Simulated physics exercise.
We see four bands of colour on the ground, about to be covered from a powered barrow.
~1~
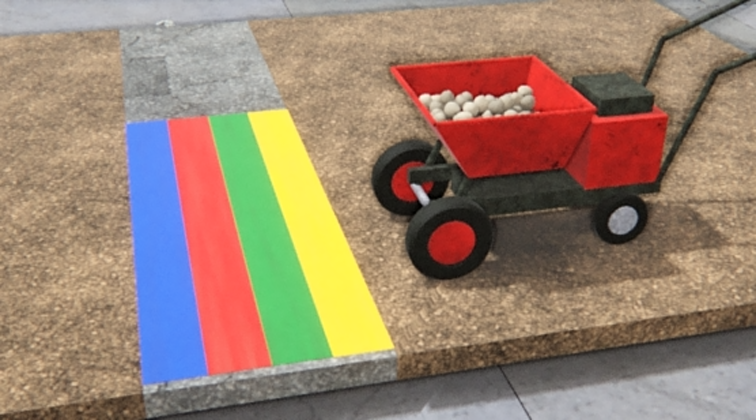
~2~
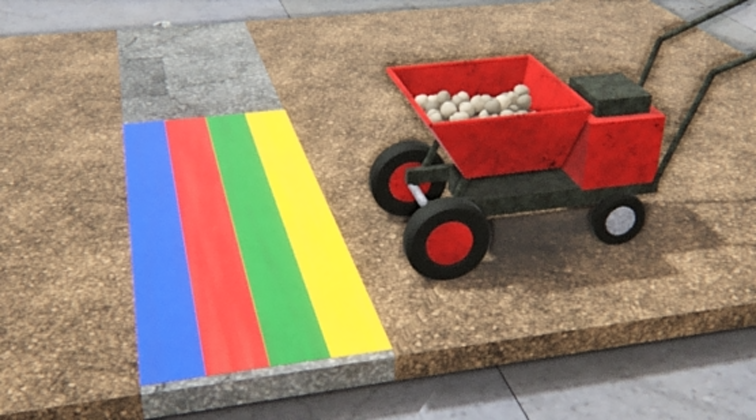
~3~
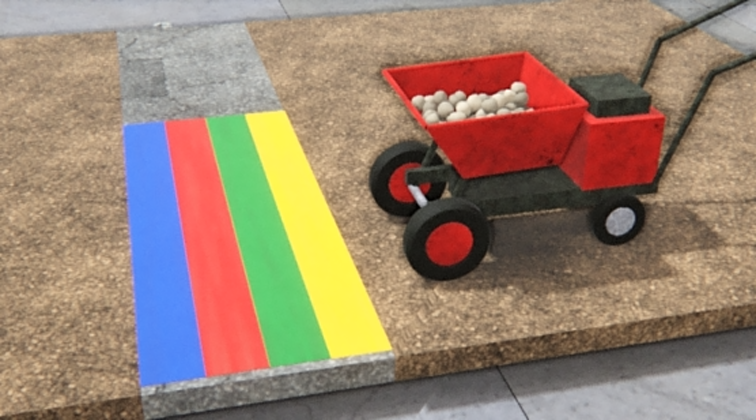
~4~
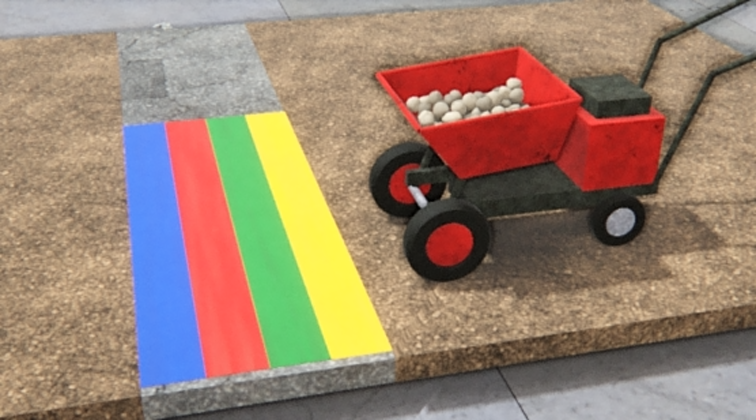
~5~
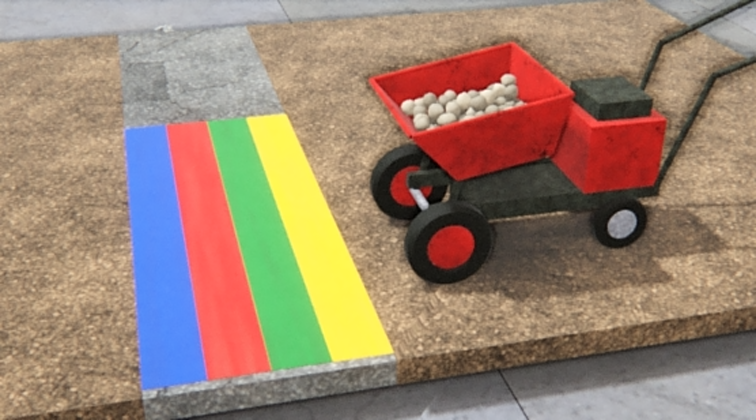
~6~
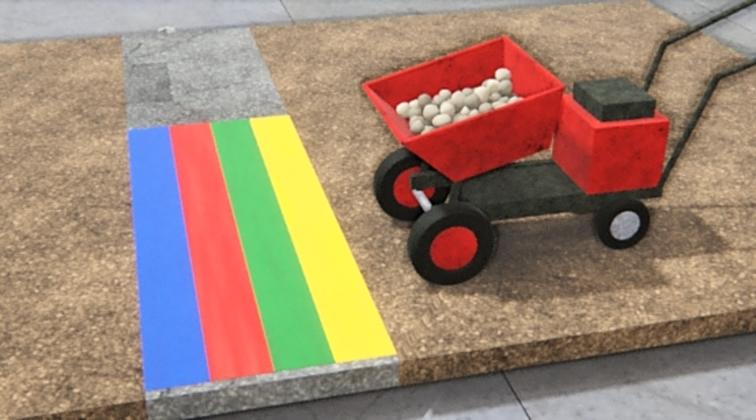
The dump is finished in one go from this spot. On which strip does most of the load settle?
The green strip carries the most.
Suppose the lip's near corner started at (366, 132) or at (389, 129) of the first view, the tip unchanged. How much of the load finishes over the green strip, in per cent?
About 0 and 20 per cent.
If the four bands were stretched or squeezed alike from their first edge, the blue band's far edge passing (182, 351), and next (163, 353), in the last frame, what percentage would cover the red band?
First some 30, then 30 per cent.
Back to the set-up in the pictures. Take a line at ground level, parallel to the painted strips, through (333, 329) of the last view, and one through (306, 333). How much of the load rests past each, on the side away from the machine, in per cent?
In turn 90 and 80 in a hundred.
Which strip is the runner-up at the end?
It is the strip in red.
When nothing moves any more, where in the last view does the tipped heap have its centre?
Close to (262, 263).
Shortly afterwards, skip tipped steeply; the whole lot in the skip.
Next, skip tipped right over; the bulk in the skip; only a few over the yellow strip; a little over the green strip.
Some moments later, skip tipped right over; a little in the skip; only a few over the yellow strip; near two thirds over the green strip; near a quarter over the red strip; a little over the blue strip.
In the end, skip tipped right over; a little over the yellow strip; near half over the green strip; near a quarter over the red strip; a little over the blue strip; only a few off the paint.
